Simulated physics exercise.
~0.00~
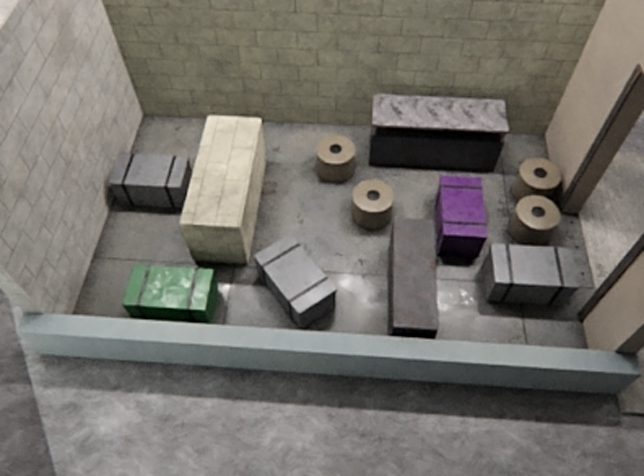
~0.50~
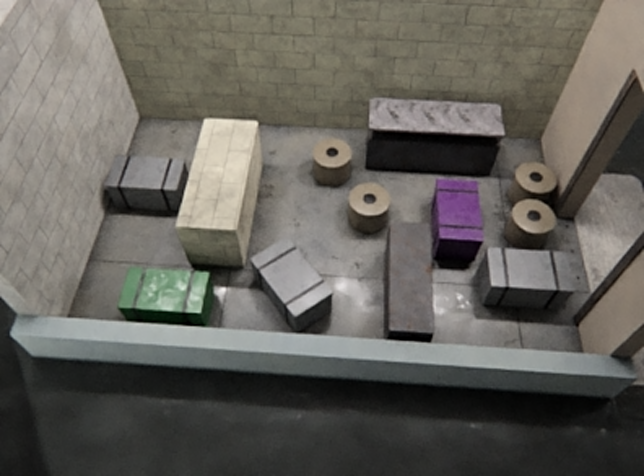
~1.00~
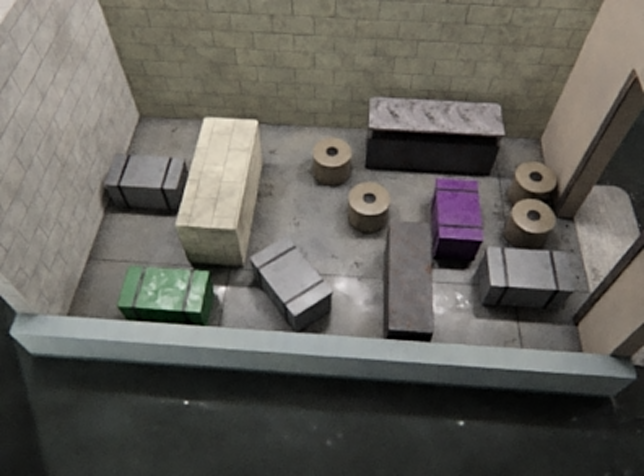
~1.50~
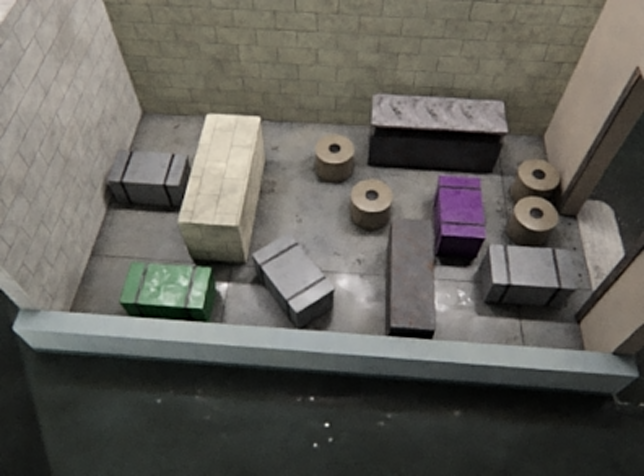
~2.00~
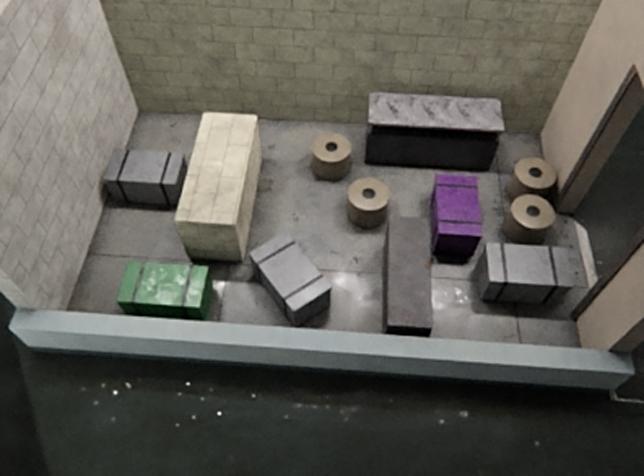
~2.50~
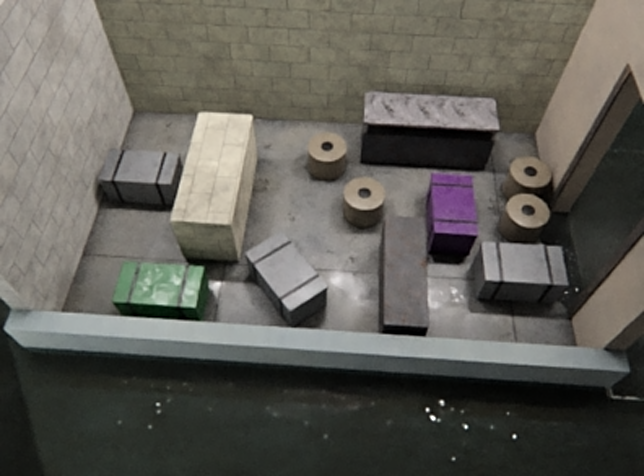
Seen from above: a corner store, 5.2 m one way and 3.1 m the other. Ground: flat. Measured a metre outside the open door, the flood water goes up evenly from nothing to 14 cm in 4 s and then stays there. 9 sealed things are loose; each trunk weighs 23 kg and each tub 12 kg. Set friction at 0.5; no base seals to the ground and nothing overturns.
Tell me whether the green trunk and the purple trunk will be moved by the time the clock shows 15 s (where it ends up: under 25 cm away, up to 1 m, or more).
By that time the green trunk has not really moved and the purple trunk has gone a long distance.
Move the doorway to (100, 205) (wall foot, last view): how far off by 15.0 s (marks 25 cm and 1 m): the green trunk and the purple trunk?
The green trunk covers a long distance, while the purple trunk remains where it was.
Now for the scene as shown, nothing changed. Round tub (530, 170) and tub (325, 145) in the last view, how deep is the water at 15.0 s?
First about 8 cm, second about 7 cm.
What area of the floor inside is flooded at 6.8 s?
The covered patch comes to about 5.5 m2.
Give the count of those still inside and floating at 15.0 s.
Just then, the number is 5.
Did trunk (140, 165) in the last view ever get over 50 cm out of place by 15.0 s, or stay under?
It is below that.
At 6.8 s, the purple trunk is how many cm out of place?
About 60 cm by then.
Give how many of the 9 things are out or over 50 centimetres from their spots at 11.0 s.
At that time I count 4.
After 3.5 s the green trunk is near (159, 284), 0.0 m from its start, aground; the purple trunk is near (454, 203), 0.0 m from its start, aground; 0 afloat.
After 6.8 s the green trunk is near (159, 284), 0.0 m from its start, aground; the purple trunk is near (405, 186), 0.6 m from its start, aground; 1 afloat.
After 11.0 s the green trunk is near (159, 284), 0.0 m from its start, aground; the purple trunk is near (305, 187), 1.6 m from its start, afloat; 4 afloat.
After 15.0 s the green trunk is near (157, 284), 0.0 m from its start, aground; the purple trunk is near (322, 253), 1.5 m from its start, afloat; 5 afloat.
